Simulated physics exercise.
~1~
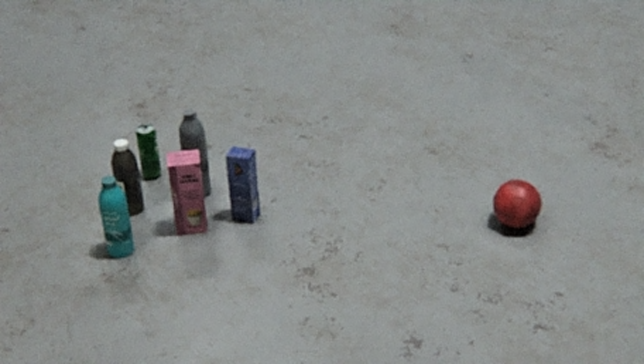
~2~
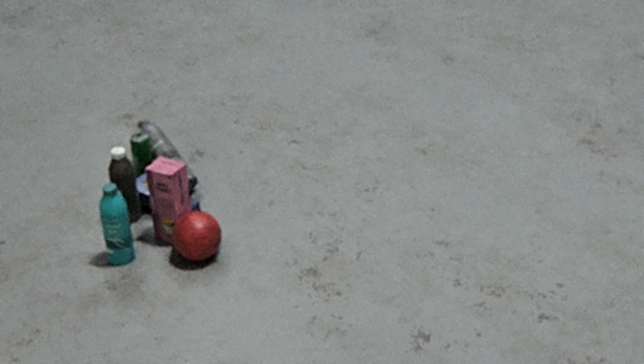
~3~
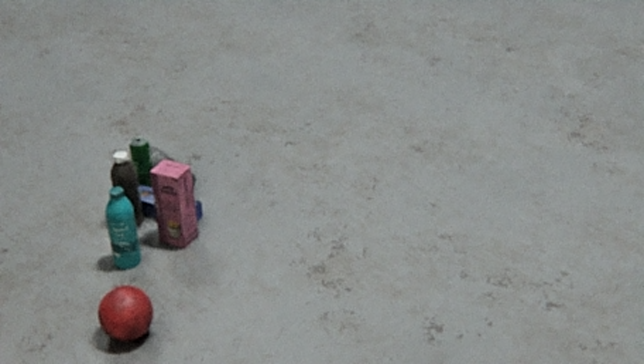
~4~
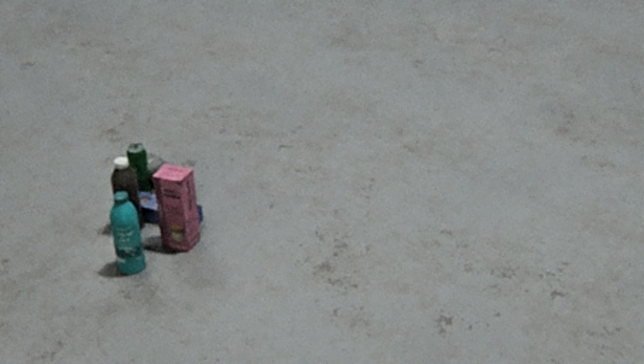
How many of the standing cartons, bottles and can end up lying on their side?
Two of them end up on their side, the blue carton and the grey bottle.
Six standing containers on a floor, a red ball rolling left, toppling the blue carton and grey bottle, then leaving view.
